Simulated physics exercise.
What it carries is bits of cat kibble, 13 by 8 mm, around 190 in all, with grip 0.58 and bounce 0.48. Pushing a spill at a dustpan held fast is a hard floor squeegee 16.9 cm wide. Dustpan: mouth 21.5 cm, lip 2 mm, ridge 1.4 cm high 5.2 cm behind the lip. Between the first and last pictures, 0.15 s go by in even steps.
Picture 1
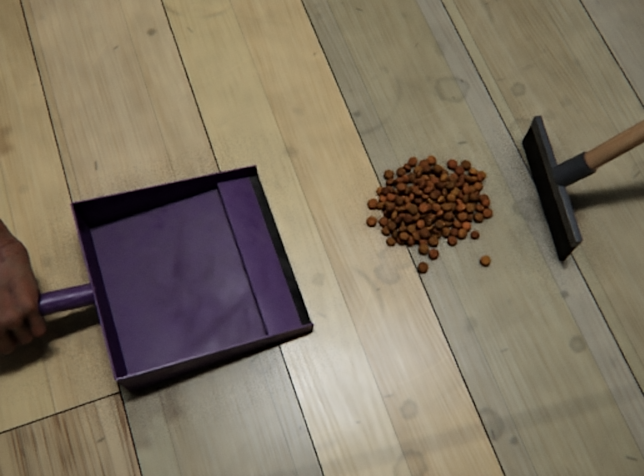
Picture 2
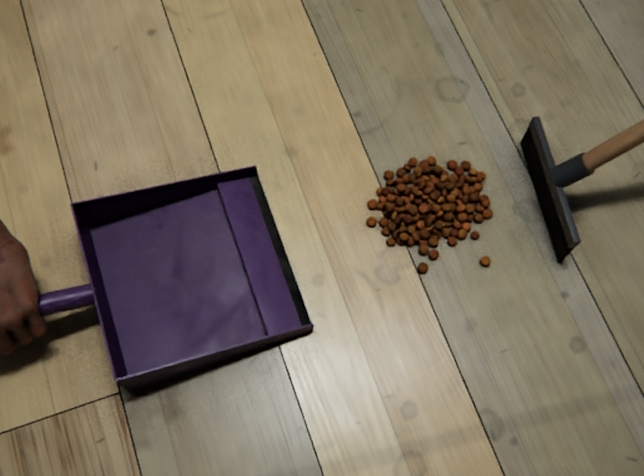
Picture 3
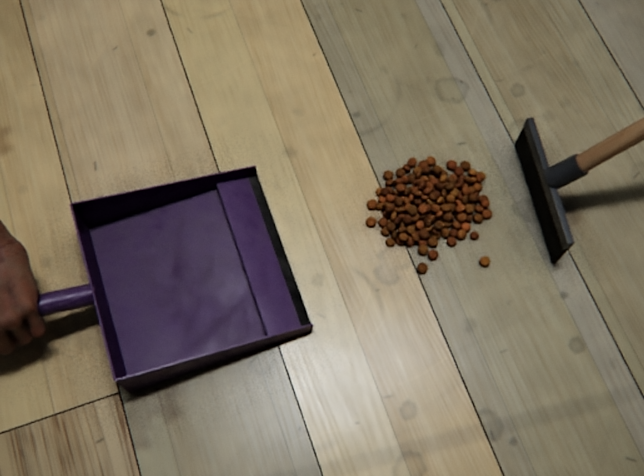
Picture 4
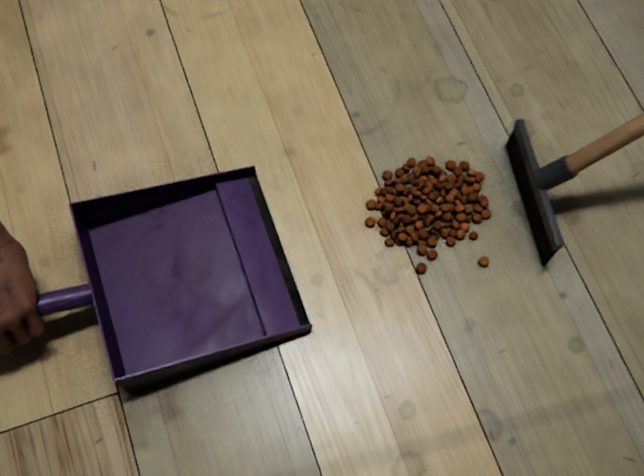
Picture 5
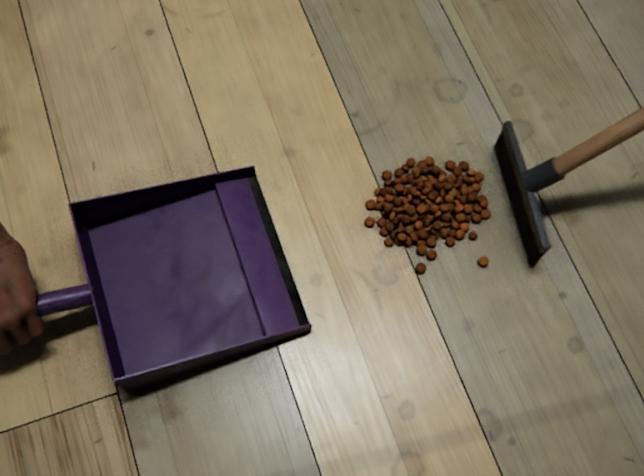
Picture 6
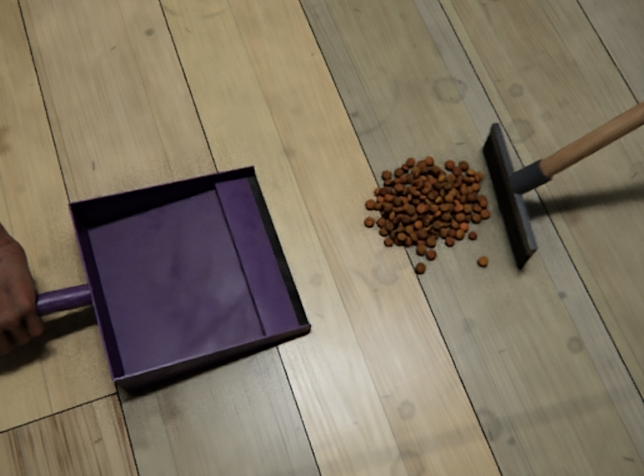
At the start, a hand at the left holds a purple dustpan on a wooden floor, with a heap of small brown pieces to its right and a dark squeegee blade farther right. The squeegee slides left a short way, nearing the heap's right edge, while the pan and pieces stay still.
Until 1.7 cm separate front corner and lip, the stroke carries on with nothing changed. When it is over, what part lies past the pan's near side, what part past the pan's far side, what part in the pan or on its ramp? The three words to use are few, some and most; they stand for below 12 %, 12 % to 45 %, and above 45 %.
Near side: Few, far side: Few, pan: Some.
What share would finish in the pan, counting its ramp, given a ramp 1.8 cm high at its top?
Something like 35 per cent, ramp included.
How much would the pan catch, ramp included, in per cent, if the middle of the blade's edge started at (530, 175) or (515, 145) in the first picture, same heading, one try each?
First try about 40 per cent, second about 30 per cent.
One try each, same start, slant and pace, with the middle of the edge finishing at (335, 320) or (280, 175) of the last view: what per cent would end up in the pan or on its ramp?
About 10 % and 25 %.
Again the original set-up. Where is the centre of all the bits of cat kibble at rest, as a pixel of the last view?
Somewhere around (279, 222) in the final frame.
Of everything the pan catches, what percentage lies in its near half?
About 40 %.
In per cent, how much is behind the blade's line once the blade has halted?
Estimate: Around 10 %.
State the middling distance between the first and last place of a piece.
I'd put it near 18 cm.
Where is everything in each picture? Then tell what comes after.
Blade from (575, 242) to (536, 123), moved 0.0 cm, 0 of the pieces shifted so far; middle of the pieces at (427, 203); pan at (182, 282), in the first picture.
Blade from (573, 243) to (534, 124), moved 0.2 cm, 0 of the pieces shifted so far; middle of the pieces at (427, 204), in the second picture.
Blade from (567, 244) to (528, 125), moved 0.9 cm, 0 of the pieces shifted so far; middle of the pieces at (426, 204), in the third picture.
Blade from (557, 246) to (518, 127), moved 2.1 cm, 0 of the pieces shifted so far; middle of the pieces at (425, 204), in the fourth picture.
Blade from (544, 248) to (507, 129), moved 3.5 cm, 0 of the pieces shifted so far; middle of the pieces at (425, 204), in the fifth picture.
Blade from (531, 250) to (494, 130), moved 5.1 cm, 0 of the pieces shifted so far; middle of the pieces at (425, 204); pan at (180, 282), in the sixth picture.
Then, 0.26 s after the last picture, middle of the blade 15 cm from the lip; 0 % over the lip, far side 0 %, near side 0 %.
Then, 0.43 s after the last picture, middle of the blade 7 cm from the lip; 0 % over the lip, far side 0 %, near side 0 %.
Then, 0.72 s after the last picture, middle of the blade 3 cm from the lip; 35 % over the lip, far side 5 %, near side 0 %.
In the end, near side 0 %, far side 5 %, pan 35 %, in front of the lip or behind the blade 60 %.
